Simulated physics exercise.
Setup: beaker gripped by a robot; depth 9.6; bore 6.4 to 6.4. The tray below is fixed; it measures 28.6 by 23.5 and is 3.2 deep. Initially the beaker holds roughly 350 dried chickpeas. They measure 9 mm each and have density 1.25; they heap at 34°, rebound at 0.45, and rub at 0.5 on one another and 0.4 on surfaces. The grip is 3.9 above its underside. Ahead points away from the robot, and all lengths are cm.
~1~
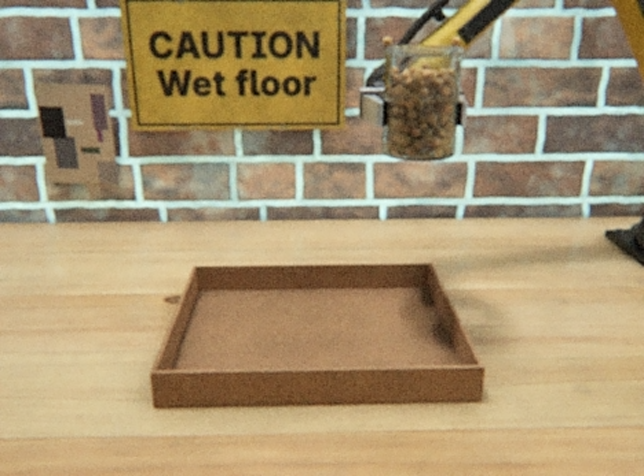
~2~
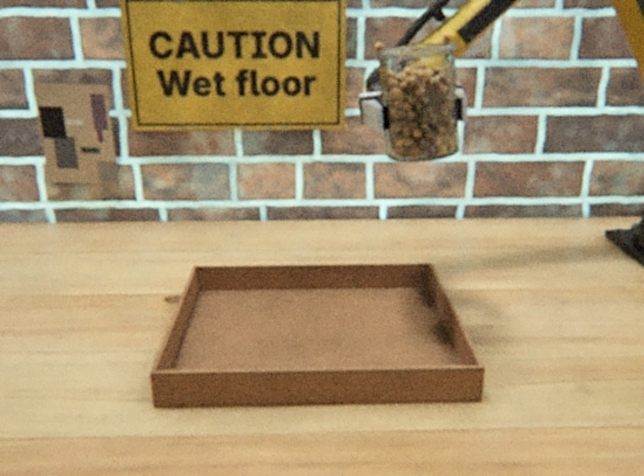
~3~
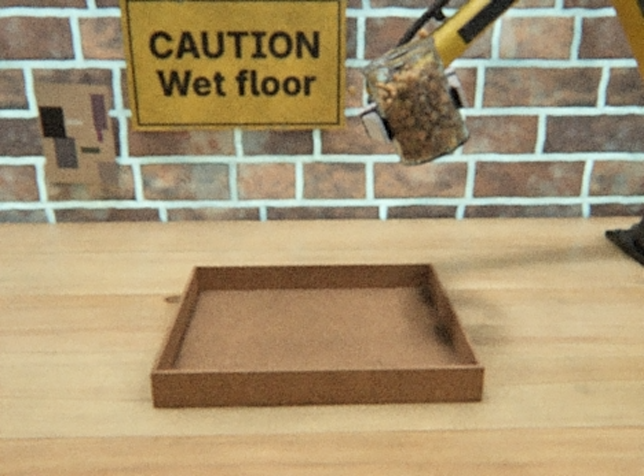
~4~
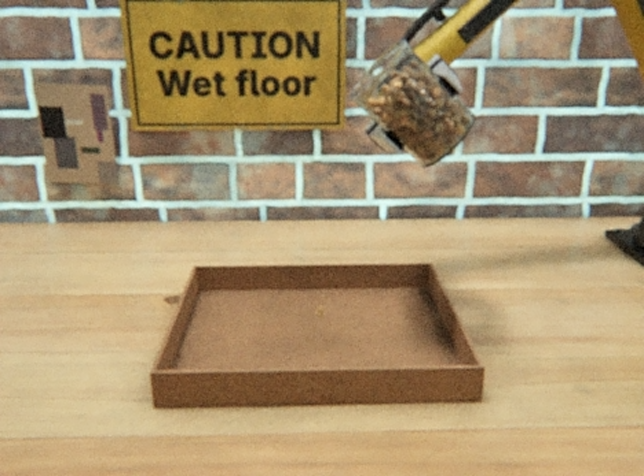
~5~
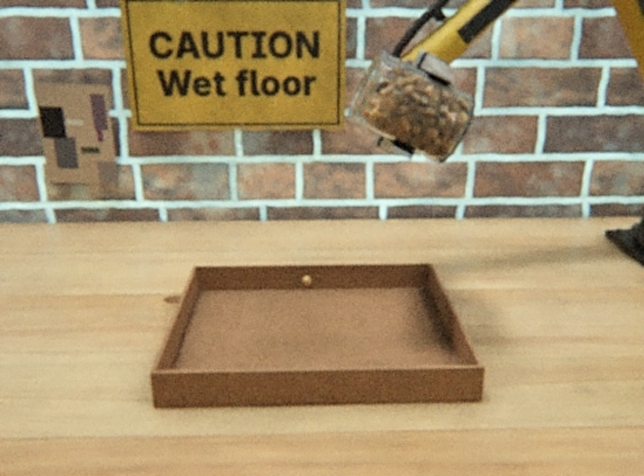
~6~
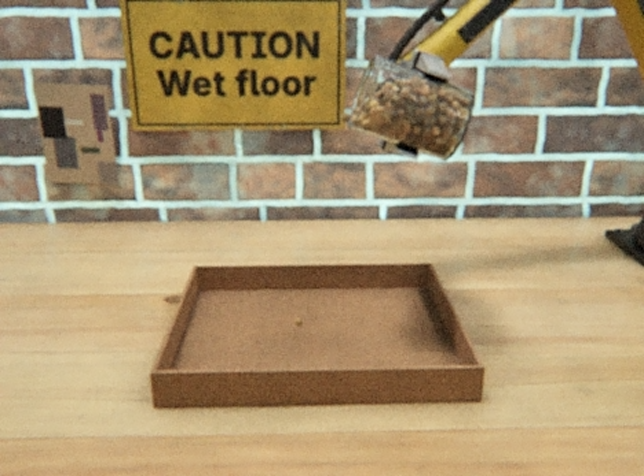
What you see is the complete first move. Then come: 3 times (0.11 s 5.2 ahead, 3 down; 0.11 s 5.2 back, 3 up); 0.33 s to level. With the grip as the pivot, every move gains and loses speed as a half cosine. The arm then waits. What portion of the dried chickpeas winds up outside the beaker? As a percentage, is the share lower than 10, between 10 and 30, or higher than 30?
The share is higher than 30 per cent.
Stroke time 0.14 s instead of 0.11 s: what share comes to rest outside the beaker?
Then roughly 30 percent.
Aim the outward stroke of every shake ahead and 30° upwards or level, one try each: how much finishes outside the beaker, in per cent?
Result: Approx. 95 % and 75 %, one try each.
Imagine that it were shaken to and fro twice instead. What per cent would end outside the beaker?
In that case it would be near 30 percent.
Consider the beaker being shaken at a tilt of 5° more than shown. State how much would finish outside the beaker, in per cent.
Estimate: Close to 50 per cent.
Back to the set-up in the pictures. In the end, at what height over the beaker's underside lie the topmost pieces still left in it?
Height at rest: About 6.0 centimetres.
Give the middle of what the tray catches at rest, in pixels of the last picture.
It lands close to (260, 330).
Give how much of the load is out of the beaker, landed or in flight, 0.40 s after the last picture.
Roughly 20 percent is out.
Then, 0.40 s later, tilted 71° forward, highest piece 25 above the table; 272 in the beaker, 45 in the tray, 6 on the table or floor, 24 in flight or on a rim.
Then, 0.79 s later, tilted 46° forward, highest piece 26 above the table; 197 in the beaker, 87 in the tray, 27 on the table or floor, 36 in flight or on a rim.
Then, 1.19 s later, level, highest piece 26 above the table; 197 in the beaker, 116 in the tray, 34 on the table or floor.
Then, 2.24 s later, level, highest piece 26 above the table; 197 in the beaker, 116 in the tray, 34 on the table or floor.
At rest, 197 in the beaker, 116 in the tray, 34 on the table or floor. That is 43 % outside the beaker.
